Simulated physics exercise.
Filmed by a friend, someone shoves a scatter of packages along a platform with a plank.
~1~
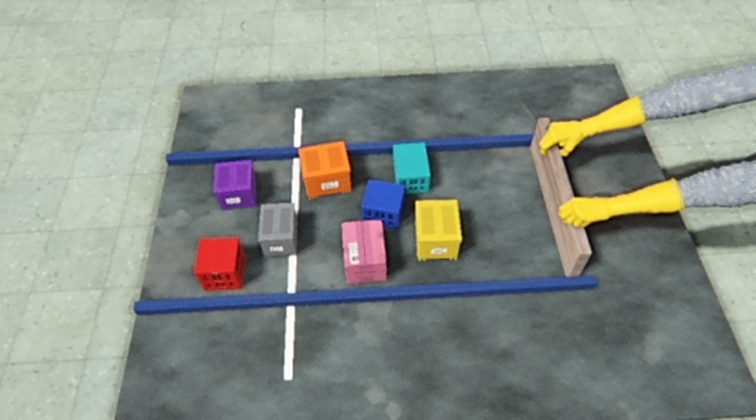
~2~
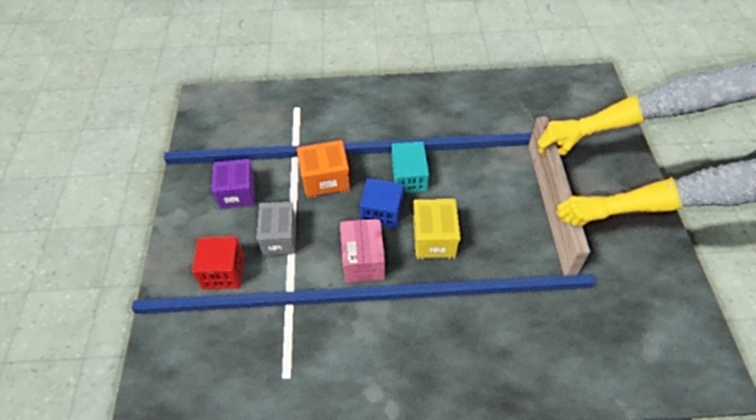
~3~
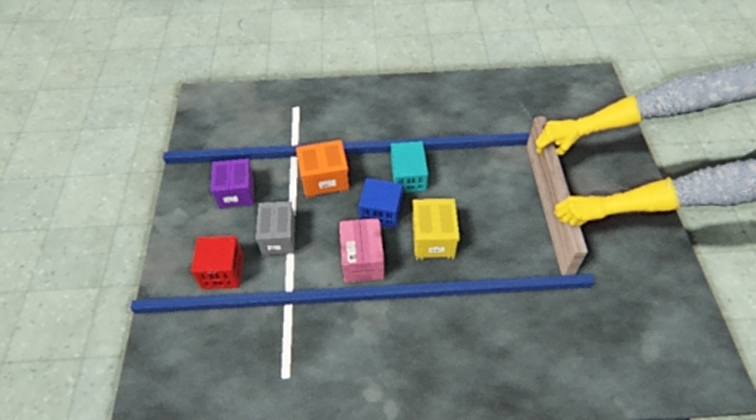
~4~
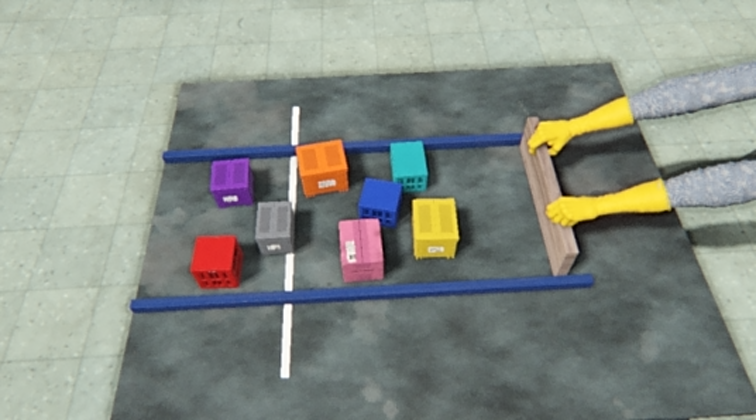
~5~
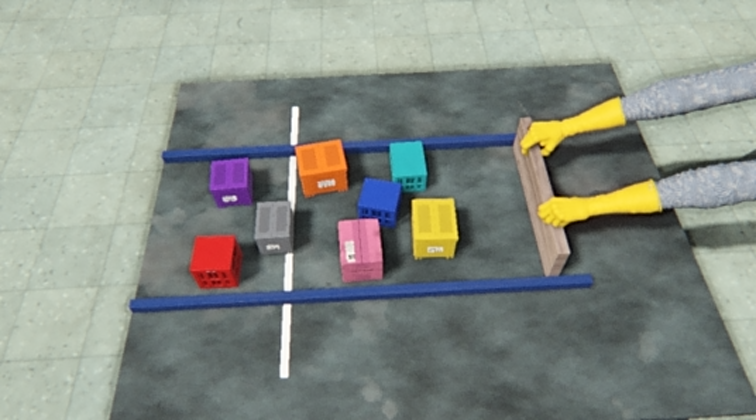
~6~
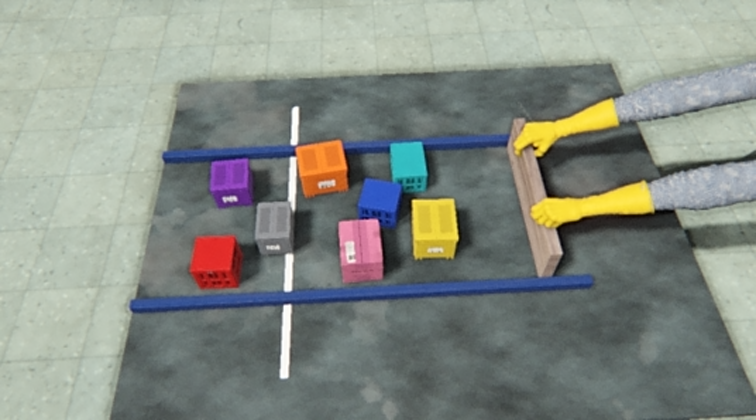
A wooden plank held by two yellow-gloved hands slides a short way left between two blue rails on a dark surface, while the scattered coloured crates and boxes ahead of it, some beyond a white line, stay essentially still.
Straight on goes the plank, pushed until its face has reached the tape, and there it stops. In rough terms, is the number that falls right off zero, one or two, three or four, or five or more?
It is zero.
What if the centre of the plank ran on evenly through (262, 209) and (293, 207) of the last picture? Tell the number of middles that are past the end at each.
The counts are 0 and 0.
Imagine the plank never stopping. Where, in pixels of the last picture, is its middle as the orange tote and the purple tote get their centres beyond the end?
The middle is at (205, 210) when it's the orange tote, and at (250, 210) when it's the purple tote.
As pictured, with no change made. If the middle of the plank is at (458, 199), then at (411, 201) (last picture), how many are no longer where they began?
Up to then 0, and up to the other point 4.
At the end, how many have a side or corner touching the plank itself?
The figure is 2.
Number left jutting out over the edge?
Overhanging ones - 0.
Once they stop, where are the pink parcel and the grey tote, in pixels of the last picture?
Pink parcel: About (225, 259); grey tote: About (213, 222).
A little later, none off yet; red crate at rest near (218, 263); purple tote at rest near (233, 184); grey tote at rest near (276, 229).
Next, none off yet; red crate at rest near (218, 263); purple tote at rest near (233, 184); grey tote shifted about its own width near (246, 226).
When it is over, the number that fall off is zero.
